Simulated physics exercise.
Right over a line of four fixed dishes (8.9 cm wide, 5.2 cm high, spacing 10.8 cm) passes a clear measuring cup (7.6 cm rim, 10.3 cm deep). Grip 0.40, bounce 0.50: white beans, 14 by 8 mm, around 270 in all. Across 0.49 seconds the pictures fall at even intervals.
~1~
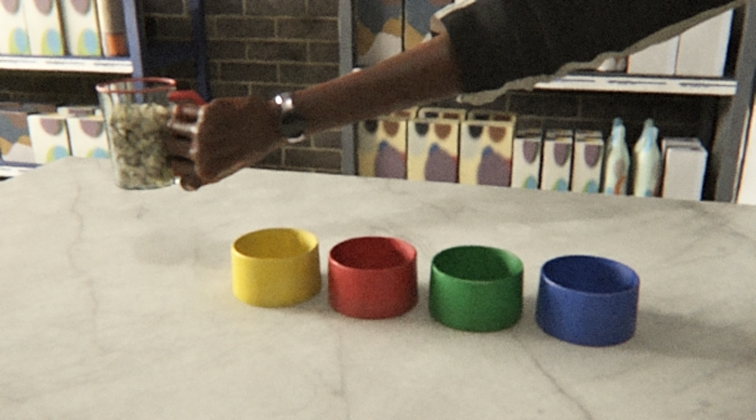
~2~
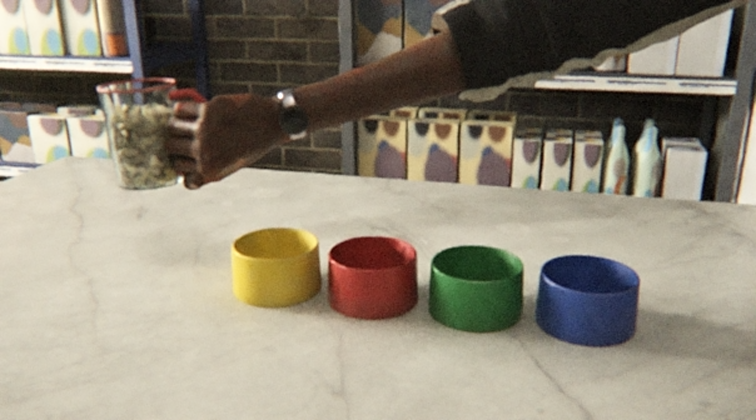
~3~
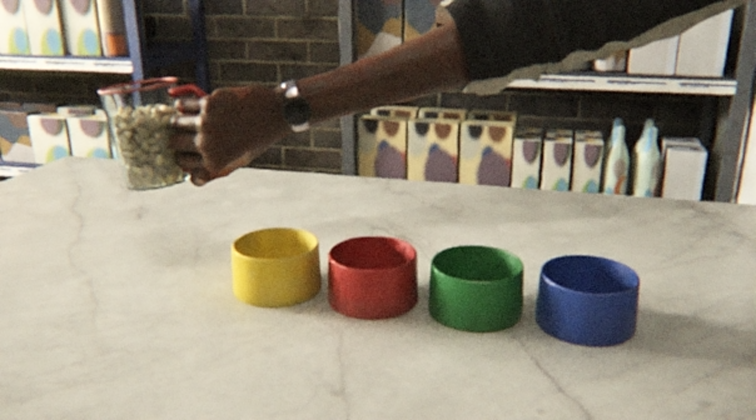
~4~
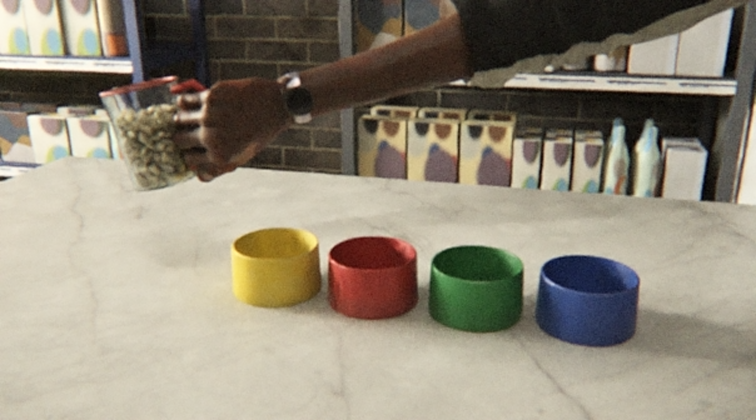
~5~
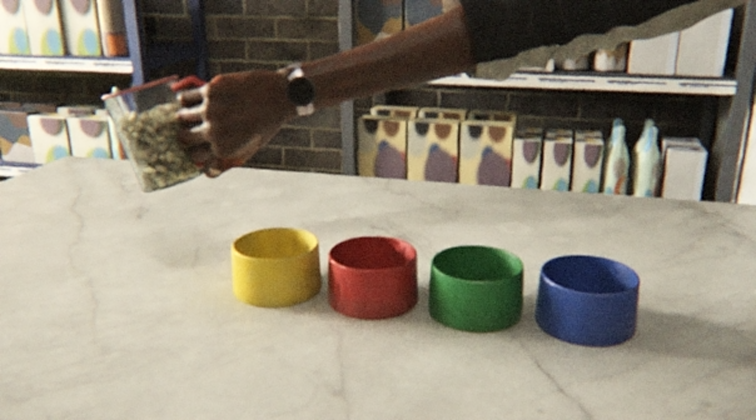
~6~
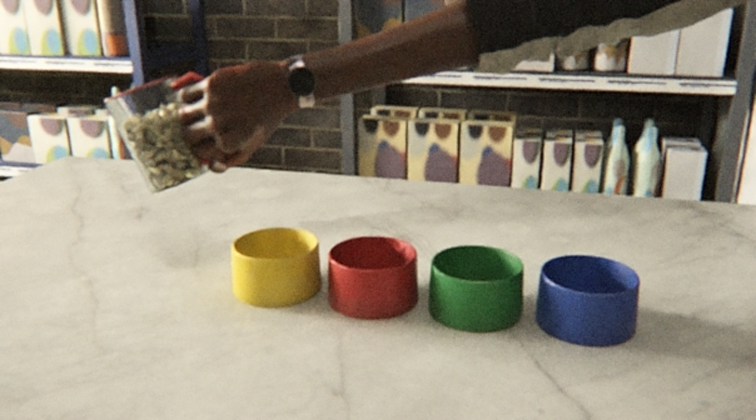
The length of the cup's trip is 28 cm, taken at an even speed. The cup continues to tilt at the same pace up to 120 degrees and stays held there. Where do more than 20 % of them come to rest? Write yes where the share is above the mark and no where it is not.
Red dish: No, blue dish: No, green dish: No, yellow dish: No, counter: Yes.
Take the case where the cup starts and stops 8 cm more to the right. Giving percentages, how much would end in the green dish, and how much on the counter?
The green dish would get 0 and the counter 0.
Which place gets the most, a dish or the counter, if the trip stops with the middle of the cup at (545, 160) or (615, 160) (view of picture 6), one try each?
Try 1 - counter; try 2 - counter.
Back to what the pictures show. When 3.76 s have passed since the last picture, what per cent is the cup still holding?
Close to 0 % of the load.
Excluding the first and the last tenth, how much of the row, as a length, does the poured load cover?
Some 13 centimetres.
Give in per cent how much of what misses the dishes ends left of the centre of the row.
Roughly 100 per cent of them.
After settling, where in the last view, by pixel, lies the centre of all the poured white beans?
Look around (192, 273) in the last picture.
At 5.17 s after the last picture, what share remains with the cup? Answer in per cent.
About 0 percent of the load.
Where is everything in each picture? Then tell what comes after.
The first picture shows cup at (143, 134), tilt 0 degrees, lip at (105, 84), moved 0.0 cm; middle of the pieces at (145, 145); yellow dish at (275, 244); red dish at (373, 253); green dish at (477, 263); blue dish at (590, 274).
The second picture shows cup at (145, 134), tilt 2 degrees, lip at (106, 85), moved 0.2 cm; middle of the pieces at (147, 145).
The third picture shows cup at (149, 134), tilt 6 degrees, lip at (107, 88), moved 0.7 cm; middle of the pieces at (152, 145).
The fourth picture shows cup at (153, 134), tilt 11 degrees, lip at (109, 92), moved 1.2 cm; middle of the pieces at (157, 145).
The fifth picture shows cup at (157, 135), tilt 16 degrees, lip at (111, 96), moved 1.7 cm; middle of the pieces at (162, 145).
The sixth picture shows cup at (162, 135), tilt 20 degrees, lip at (113, 100), moved 2.2 cm; middle of the pieces at (167, 146); yellow dish at (275, 244); red dish at (373, 253); green dish at (477, 263); blue dish at (590, 274).
Then, 2.26 s after the last picture, tilt 120 degrees; cup holds 15 %.
Then, 3.76 s after the last picture, tilt 120 degrees; cup holds 0 %.
Then, 5.17 s after the last picture, tilt 120 degrees; cup holds 0 %.
In the end, red 0 %, blue 0 %, green 0 %, yellow 0 %, counter 100 %.
